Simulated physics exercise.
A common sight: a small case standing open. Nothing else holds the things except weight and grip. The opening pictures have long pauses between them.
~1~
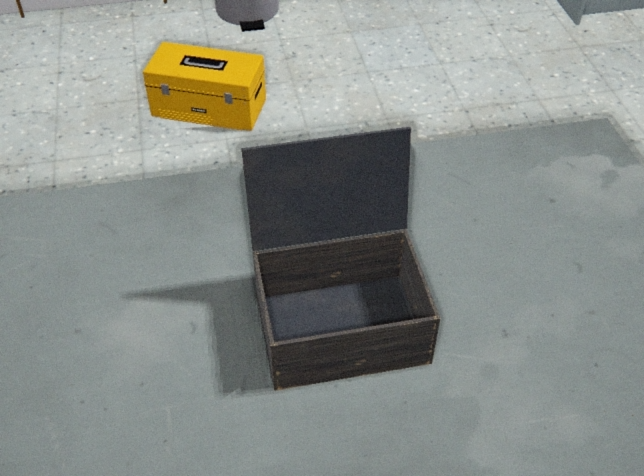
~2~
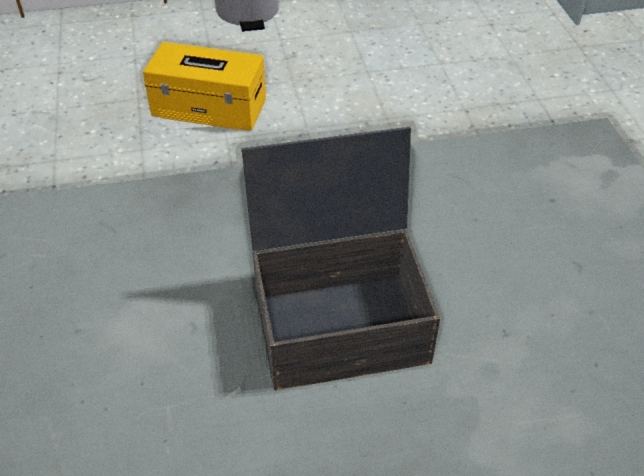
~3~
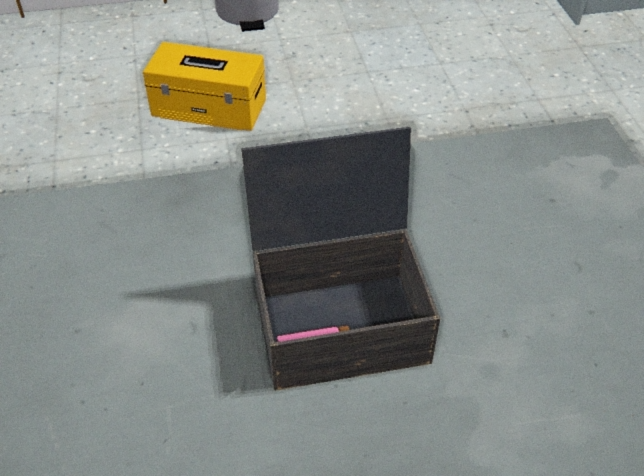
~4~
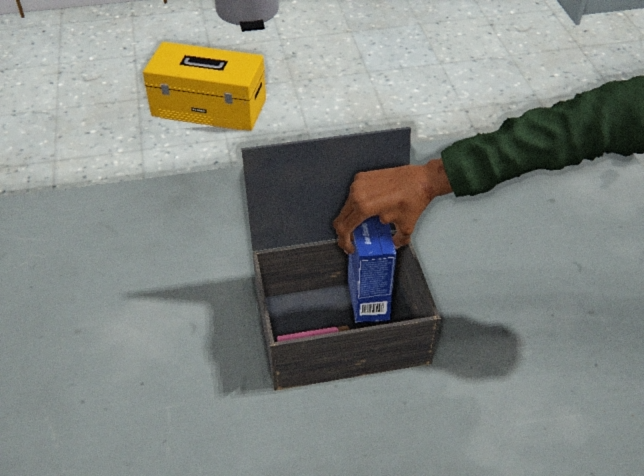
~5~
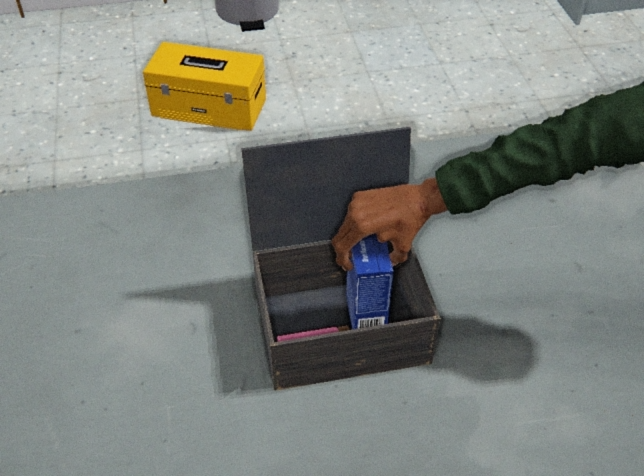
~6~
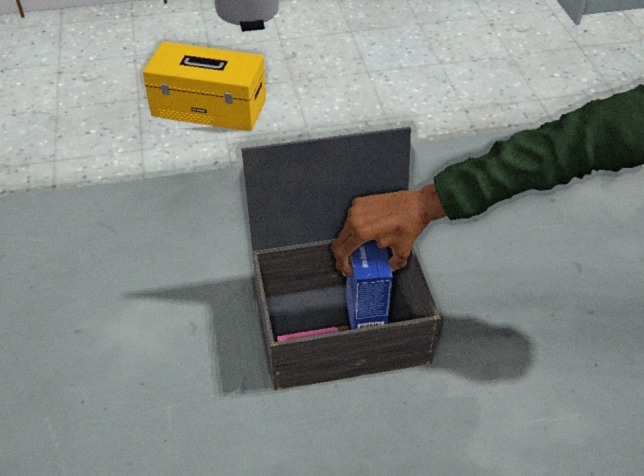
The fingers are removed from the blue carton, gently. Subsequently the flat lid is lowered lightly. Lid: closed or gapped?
Gapped.
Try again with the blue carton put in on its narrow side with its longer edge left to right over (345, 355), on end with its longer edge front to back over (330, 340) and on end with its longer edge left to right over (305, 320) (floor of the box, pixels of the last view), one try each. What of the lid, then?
Try 1: Lid stays raised; try 2: Lid stays raised; try 3: Lid stays raised.
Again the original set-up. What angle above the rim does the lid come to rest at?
The answer is about 30 degrees.
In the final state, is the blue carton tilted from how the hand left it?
Observation: It keeps the set orientation.
Then, 0.30 s past the last view, blue carton rocked 7° from its first pose near (384, 306).
Then, 1.10 s past the last view, lid starting down; blue carton displaced about its own width near (380, 302).
Then, 1.50 s past the last view, lid 63° above the rim; blue carton displaced about its own width near (380, 302).
Then, 1.80 s past the last view, lid 41° above the rim; blue carton displaced about its own width near (380, 302).
Finally, lid 32° above the rim; moved from the start, blue carton; pink shaker still in place. Final places as the last picture's camera would see them, blue carton near (380, 302).
